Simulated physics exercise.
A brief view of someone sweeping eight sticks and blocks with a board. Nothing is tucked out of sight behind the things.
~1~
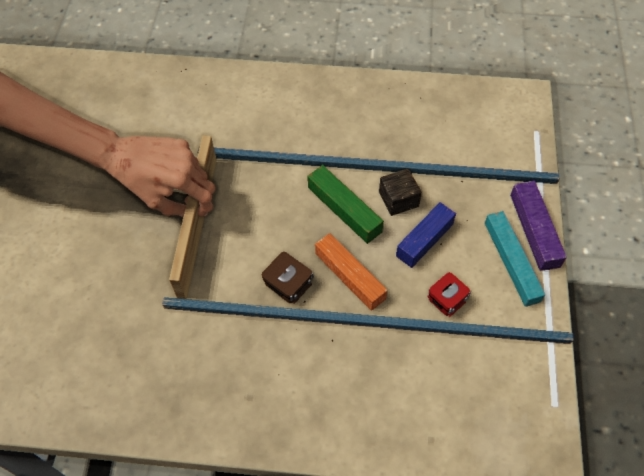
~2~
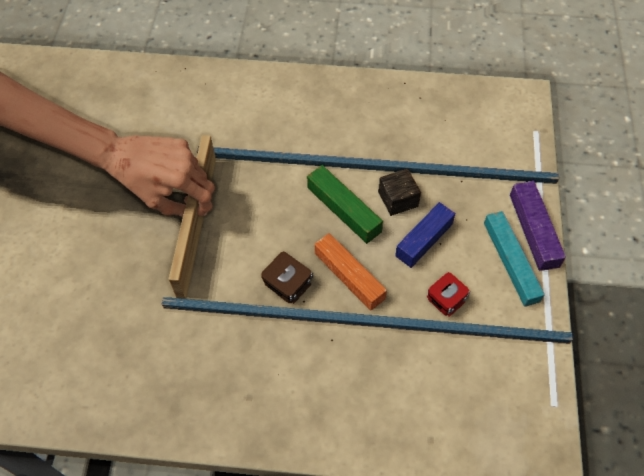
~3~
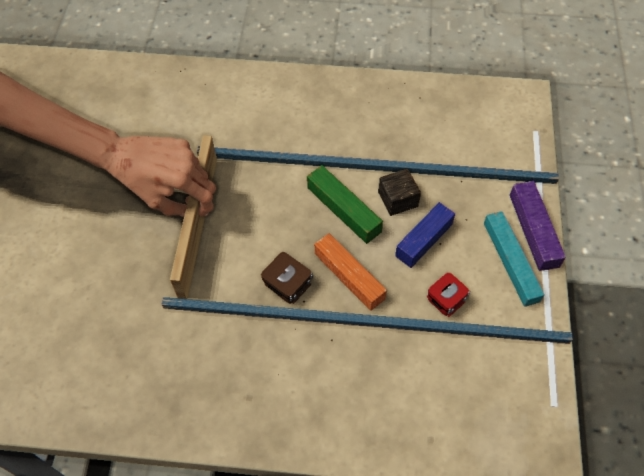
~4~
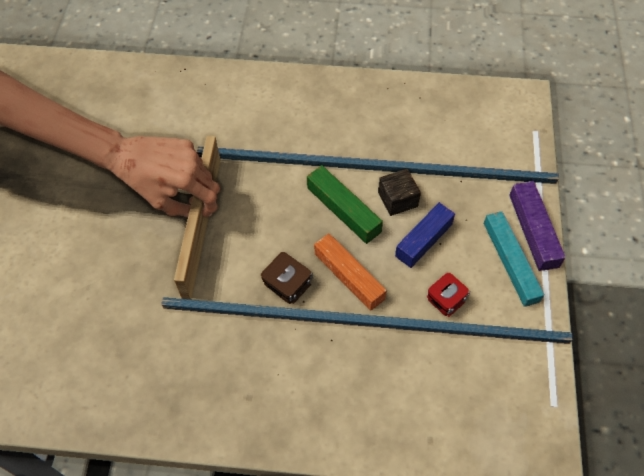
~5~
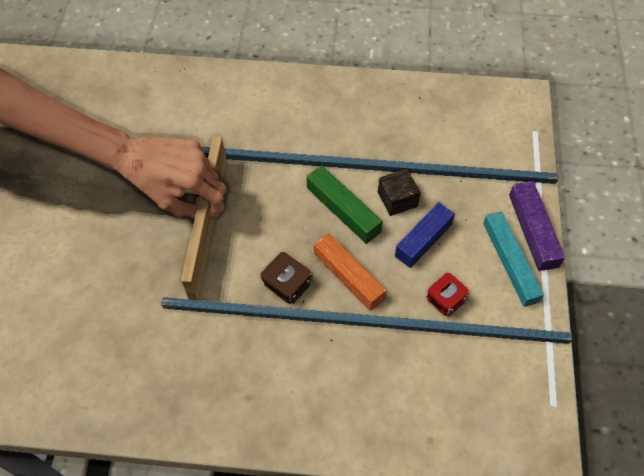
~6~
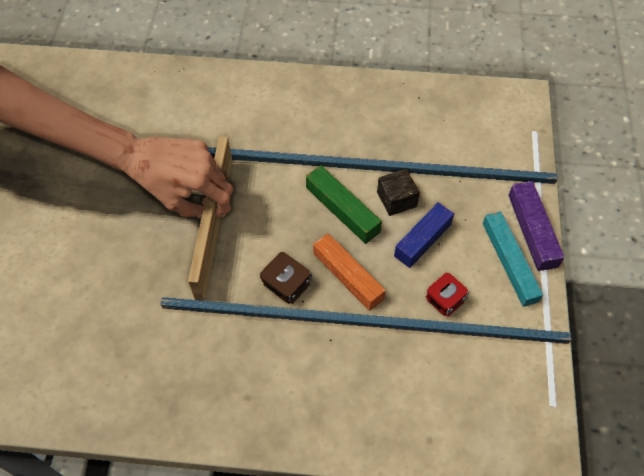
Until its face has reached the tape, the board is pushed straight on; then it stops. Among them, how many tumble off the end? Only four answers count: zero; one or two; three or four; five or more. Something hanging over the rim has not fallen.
After the push, at least five have dropped.
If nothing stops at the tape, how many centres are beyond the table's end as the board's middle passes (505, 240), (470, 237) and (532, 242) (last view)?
The numbers are 3, 0 and 6.
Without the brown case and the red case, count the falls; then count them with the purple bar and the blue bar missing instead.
Result: 5, then 6.
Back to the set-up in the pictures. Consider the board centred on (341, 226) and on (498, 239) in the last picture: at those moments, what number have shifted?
Well, it's 3 at the first one and 8 at the second.
Soon after, none off yet; purple bar at rest near (535, 225); turquoise bar at rest near (512, 258); red case at rest near (446, 296).
After that, none off yet; purple bar at rest near (535, 225); turquoise bar at rest near (512, 258); red case displaced about its own width near (487, 304).
And then, none off yet; purple bar tilting a little near (571, 220); turquoise bar displaced a little near (563, 250); red case displaced well along near (575, 313).
In the end, the number that fall off is five or more; gone, brown case, green bar, orange bar, black block, blue bar, red case, turquoise bar and purple bar.
